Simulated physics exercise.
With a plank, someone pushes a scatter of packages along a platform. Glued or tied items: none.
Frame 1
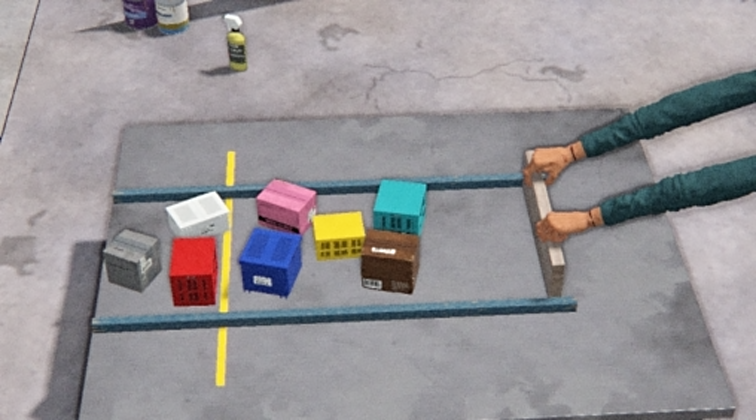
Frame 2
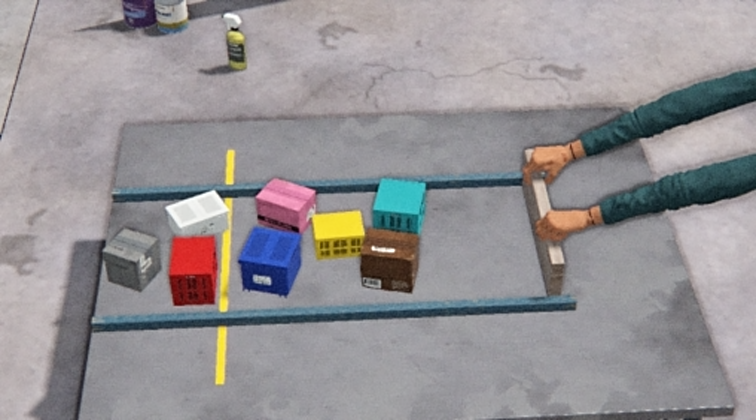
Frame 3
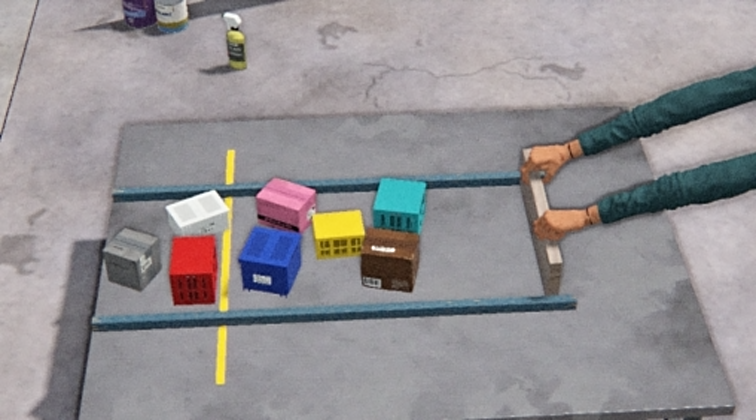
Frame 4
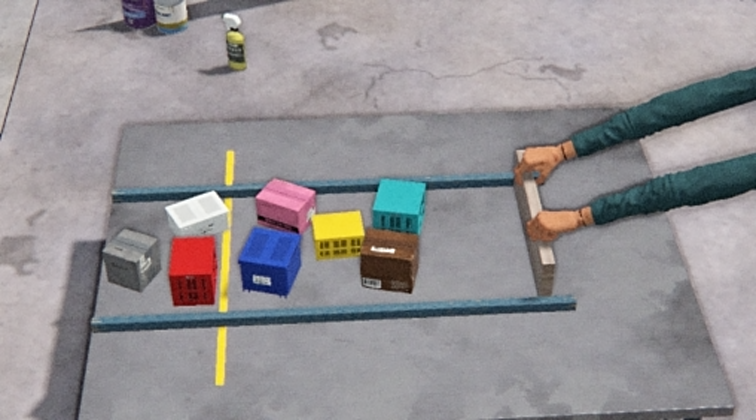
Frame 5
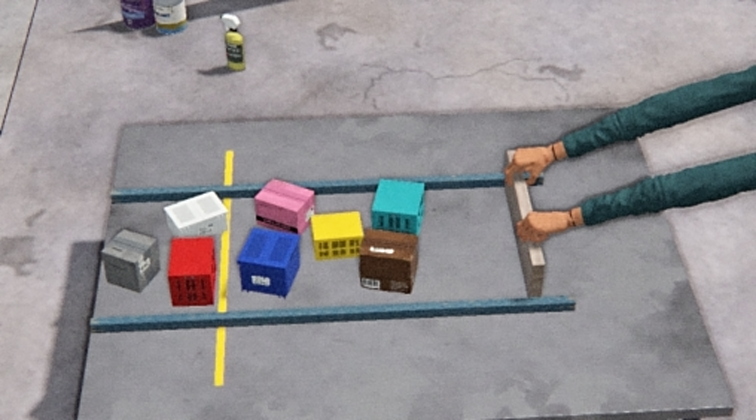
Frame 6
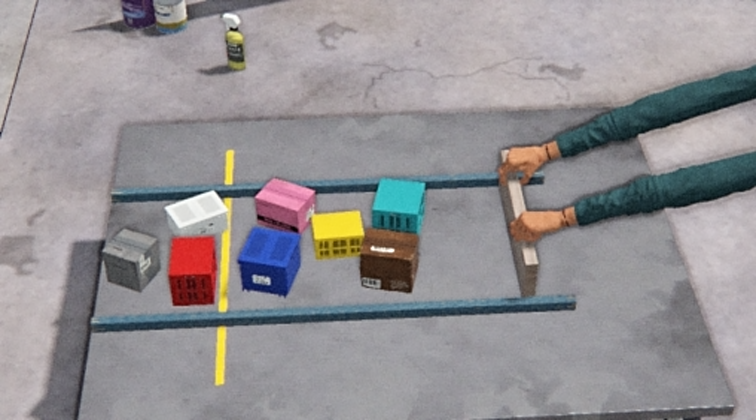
Eight coloured boxes and crates sit scattered between two blue rails on a grey platform, seen from above at an angle on a concrete floor. Grey, white and red ones are at the left around a yellow line, with pink, blue, yellow, turquoise and brown to its right, and bottles stand behind. Two green-sleeved arms hold a plank still, then slide it slightly left, touching nothing, while the camera stays fixed.
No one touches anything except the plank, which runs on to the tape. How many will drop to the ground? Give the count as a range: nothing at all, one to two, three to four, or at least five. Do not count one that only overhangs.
The count is one to two.
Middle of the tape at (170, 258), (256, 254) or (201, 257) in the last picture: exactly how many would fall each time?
In order, 5, 1 and 3.
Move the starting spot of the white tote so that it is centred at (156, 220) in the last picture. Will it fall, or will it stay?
Set there, the object keeps its spot.
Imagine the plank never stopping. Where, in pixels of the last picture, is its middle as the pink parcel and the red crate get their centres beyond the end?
The pink parcel gives roughly (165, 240), the red crate roughly (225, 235).
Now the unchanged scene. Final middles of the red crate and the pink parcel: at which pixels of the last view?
(98, 274) and (164, 205), approximately.
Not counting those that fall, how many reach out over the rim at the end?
The answer comes to 2.
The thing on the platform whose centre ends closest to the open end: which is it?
The one is the red crate.
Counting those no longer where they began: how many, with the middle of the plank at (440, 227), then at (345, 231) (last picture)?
Counts: 0 and 5.
Soon after, none off yet; grey parcel at rest near (132, 260); white tote at rest near (198, 219); red crate at rest near (193, 271).
By the end, the number that fall off is one or two; fallen, grey parcel.
